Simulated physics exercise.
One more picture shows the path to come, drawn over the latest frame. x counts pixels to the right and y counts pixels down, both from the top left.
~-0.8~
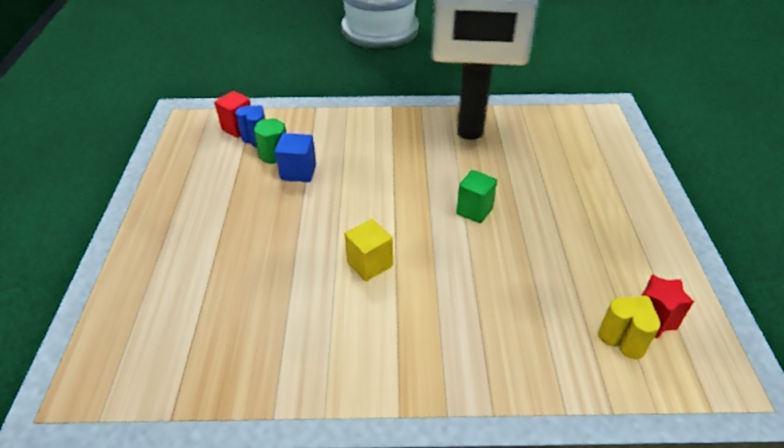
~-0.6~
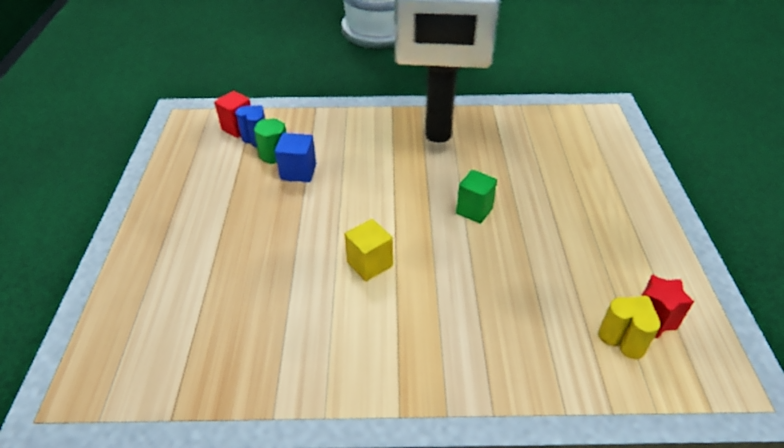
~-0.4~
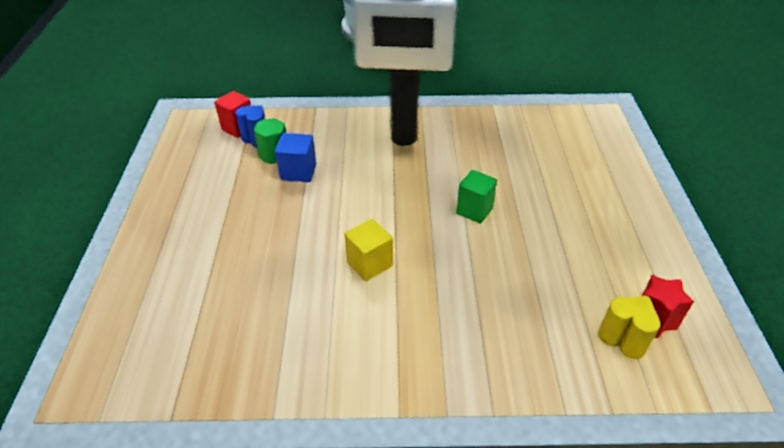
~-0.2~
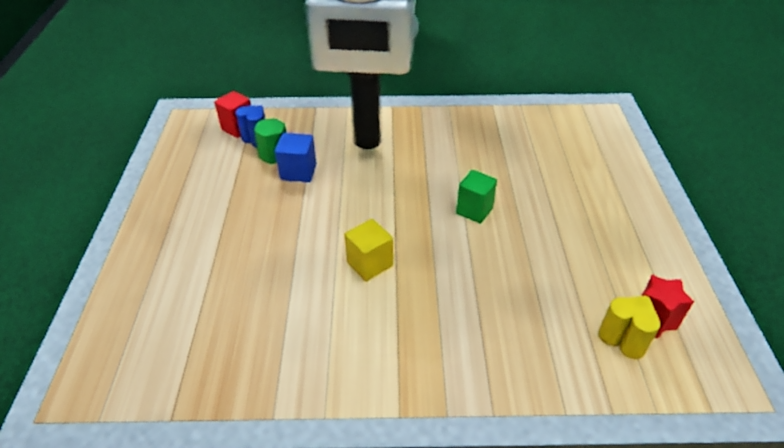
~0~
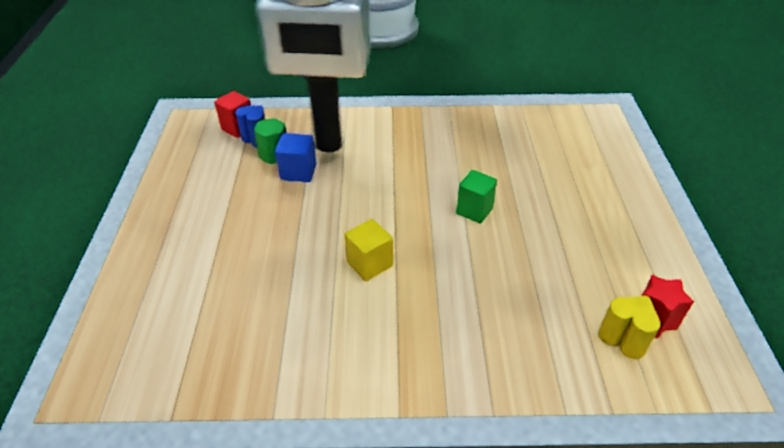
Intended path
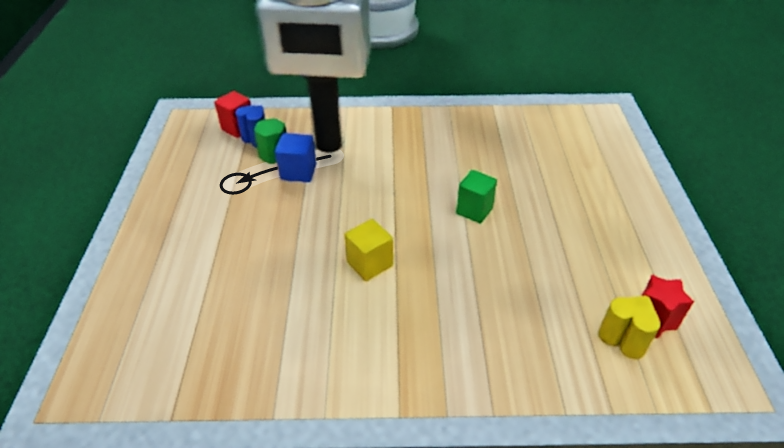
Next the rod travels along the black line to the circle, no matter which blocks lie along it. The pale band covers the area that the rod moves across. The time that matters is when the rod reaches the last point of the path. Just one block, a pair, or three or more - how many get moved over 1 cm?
It will shift two blocks.
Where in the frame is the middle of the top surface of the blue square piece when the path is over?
Its top middle is near (243, 172).
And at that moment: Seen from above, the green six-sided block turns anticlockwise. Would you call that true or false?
The statement is incorrect.
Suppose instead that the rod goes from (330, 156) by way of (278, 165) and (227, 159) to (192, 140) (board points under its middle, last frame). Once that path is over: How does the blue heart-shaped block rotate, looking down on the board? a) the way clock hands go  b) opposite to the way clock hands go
Correct choice: B.
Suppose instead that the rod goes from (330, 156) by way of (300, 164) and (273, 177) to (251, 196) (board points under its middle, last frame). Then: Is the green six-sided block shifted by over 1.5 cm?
Going by the path, no.
The line goes from (330, 156) over (283, 167) to (236, 183).
The first path, step by step. One third of the way, rod (296, 152); blue square piece (269, 154), turned 25° anticlockwise.
Two thirds of the way, rod (264, 160); blue heart-shaped block (250, 110); green six-sided block (256, 126), turned 55° clockwise; blue square piece (253, 164), turned 75° anticlockwise.
At the end, rod (233, 172); red square piece unmoved; blue heart-shaped block (250, 110); green six-sided block (256, 126), turned 55° clockwise; blue square piece (243, 172), turned 125° anticlockwise.
